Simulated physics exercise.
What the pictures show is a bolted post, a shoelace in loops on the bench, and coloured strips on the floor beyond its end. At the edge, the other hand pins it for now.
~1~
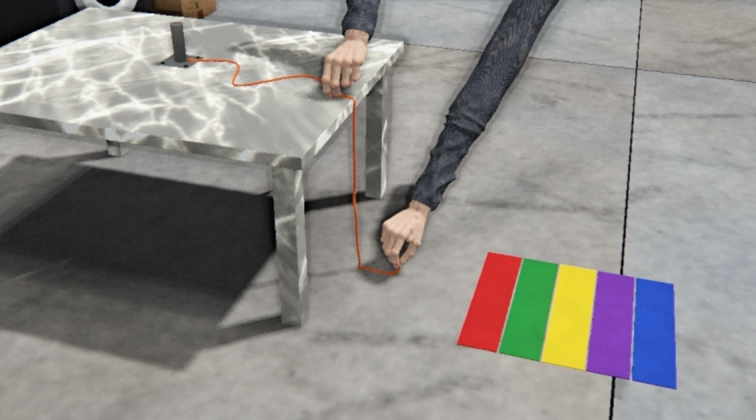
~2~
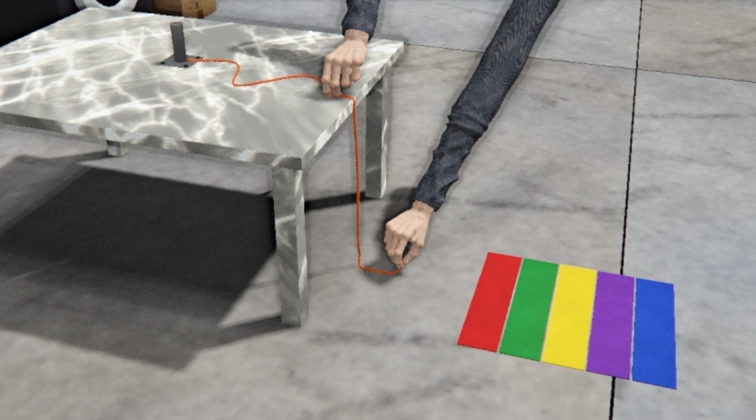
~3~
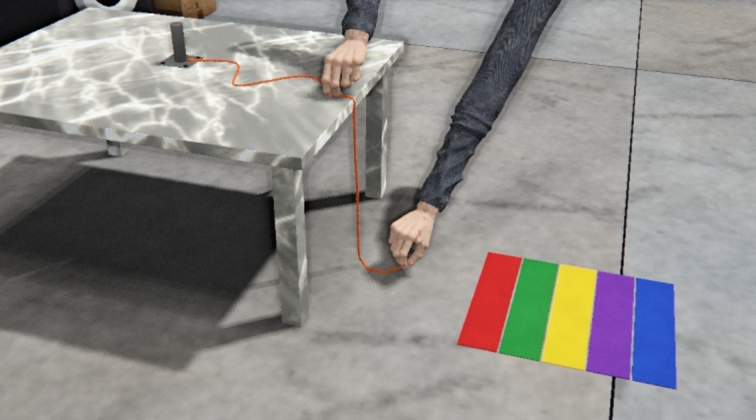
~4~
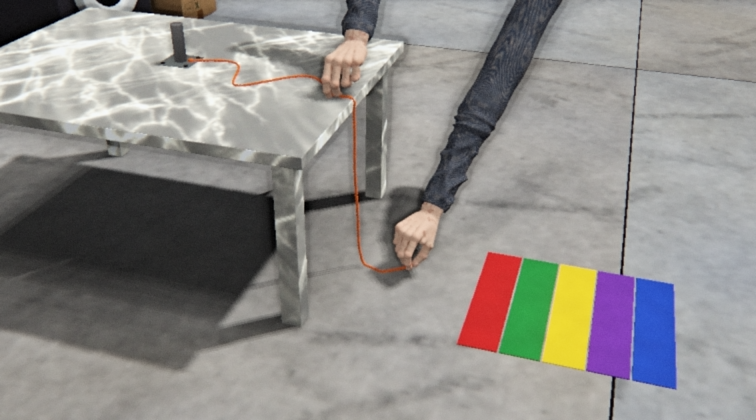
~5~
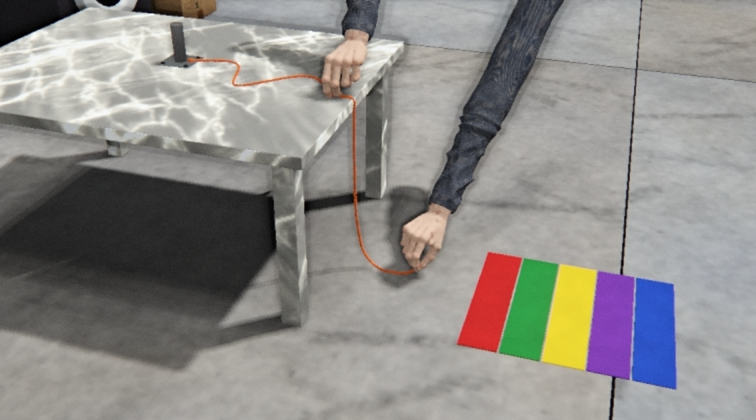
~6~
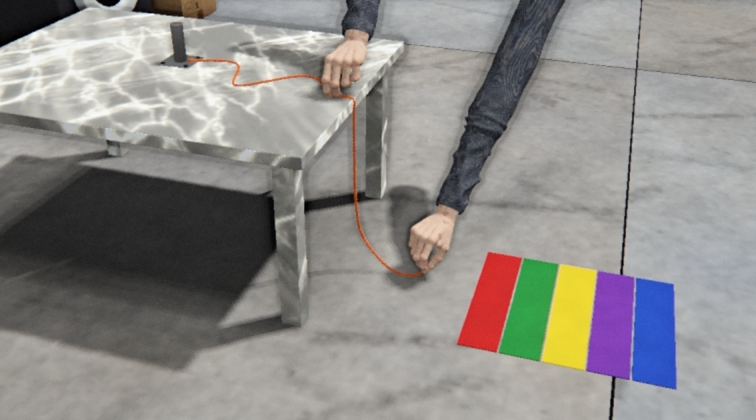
A hand slowly draws the lower end of an orange cord rightward across the floor.
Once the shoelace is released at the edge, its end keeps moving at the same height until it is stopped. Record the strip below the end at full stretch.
Below the end: Purple.
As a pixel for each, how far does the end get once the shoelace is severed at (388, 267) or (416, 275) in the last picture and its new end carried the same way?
Result 1: (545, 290). Result 2: (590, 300).
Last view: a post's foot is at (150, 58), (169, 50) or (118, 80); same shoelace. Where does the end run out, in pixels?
(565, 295), (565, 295) and (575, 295), in that order.
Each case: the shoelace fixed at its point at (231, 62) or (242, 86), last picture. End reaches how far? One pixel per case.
Roughly (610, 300) and (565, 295).
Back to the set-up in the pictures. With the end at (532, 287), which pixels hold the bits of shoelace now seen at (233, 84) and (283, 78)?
The first goes to (279, 79), the other to (328, 88).
Soon after, end near (532, 287); over green.
After that, end near (583, 297); over yellow.
At the stop, end near (614, 302); over purple. The purple one.
